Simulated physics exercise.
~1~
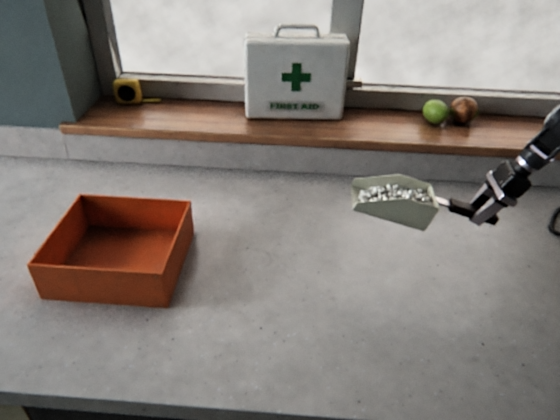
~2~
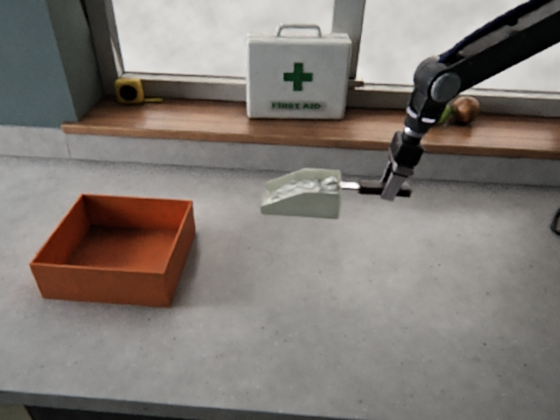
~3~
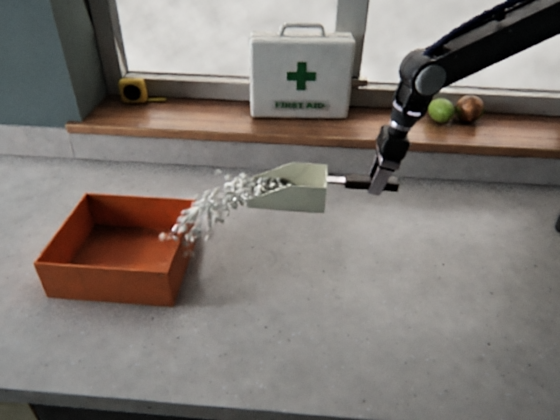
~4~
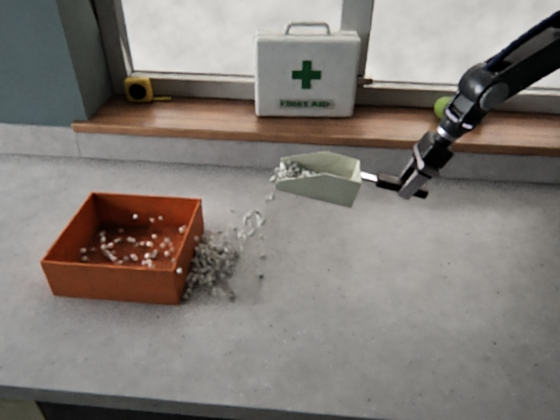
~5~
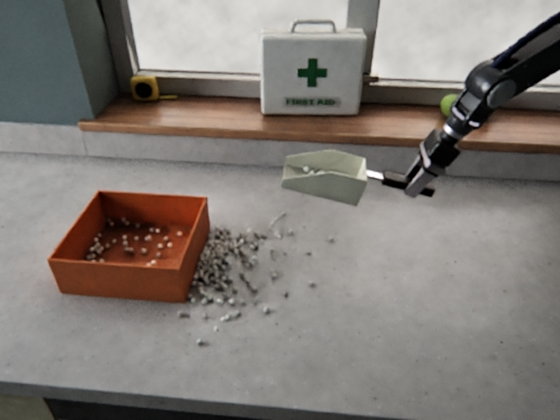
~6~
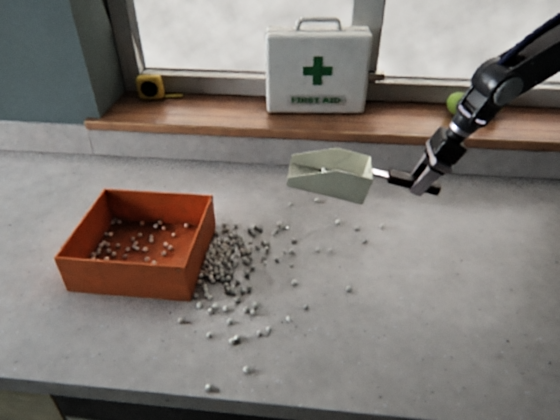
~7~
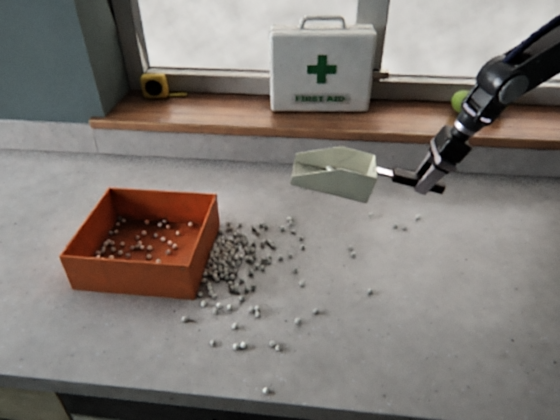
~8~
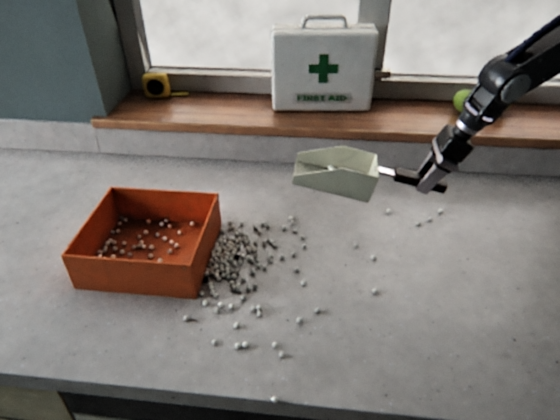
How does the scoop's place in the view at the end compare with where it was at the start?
At the end the scoop is farther left and a little higher in the view than at the start, closer to the orange bin.
